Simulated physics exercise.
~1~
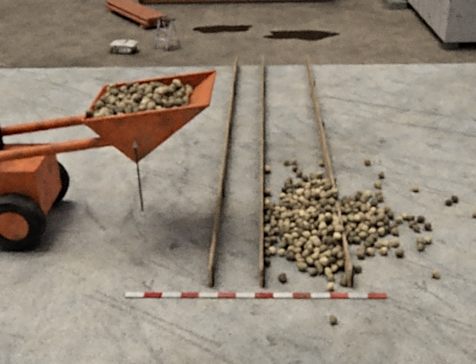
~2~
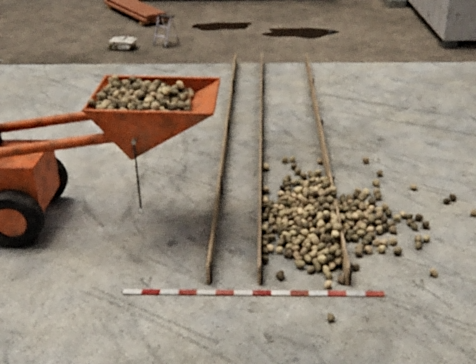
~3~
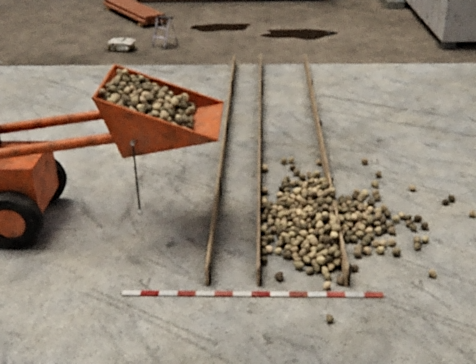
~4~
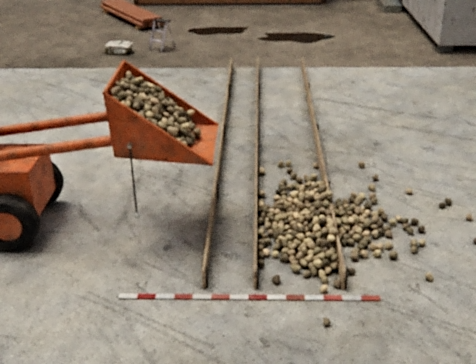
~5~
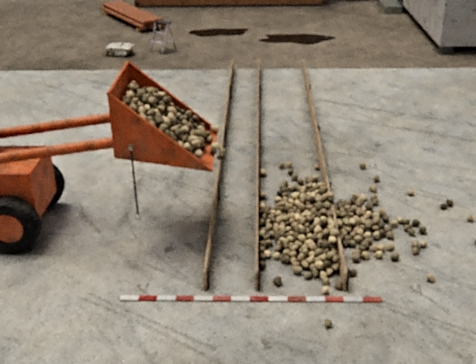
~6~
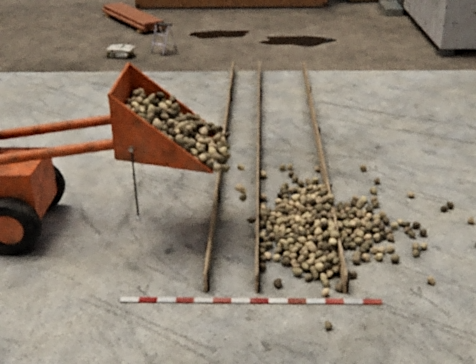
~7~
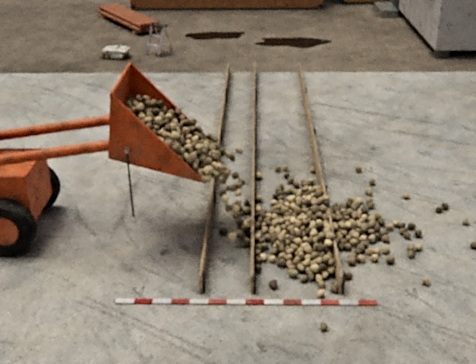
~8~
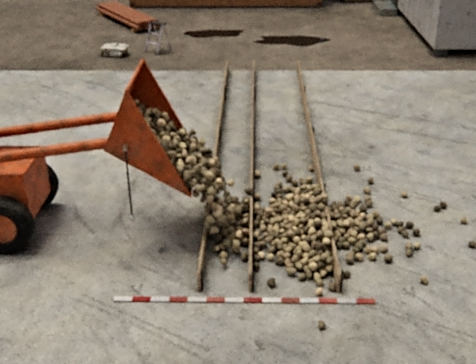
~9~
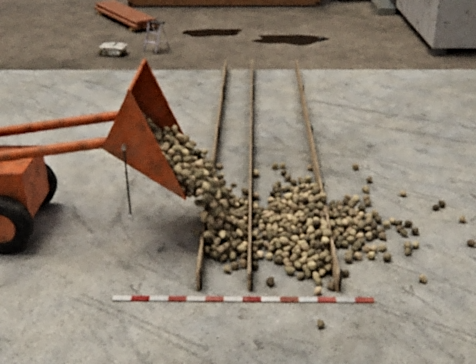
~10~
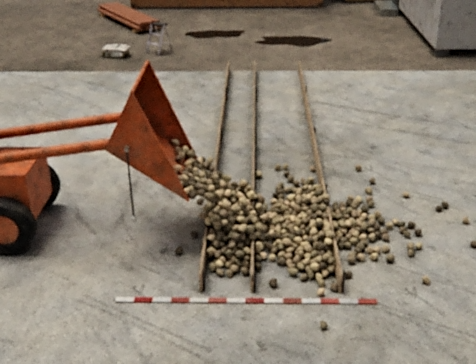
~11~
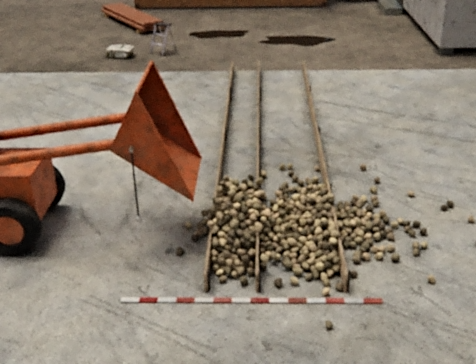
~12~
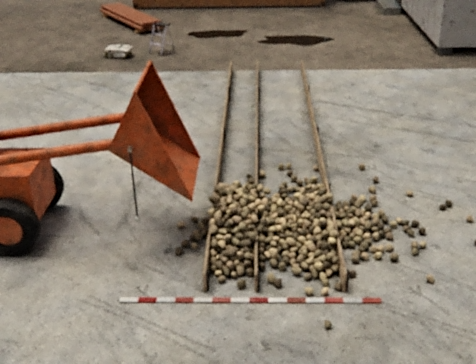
Concrete yard, orange loader bucket tipping rounded stones between wooden boards beside an earlier pile, ending empty with the heaps merged.
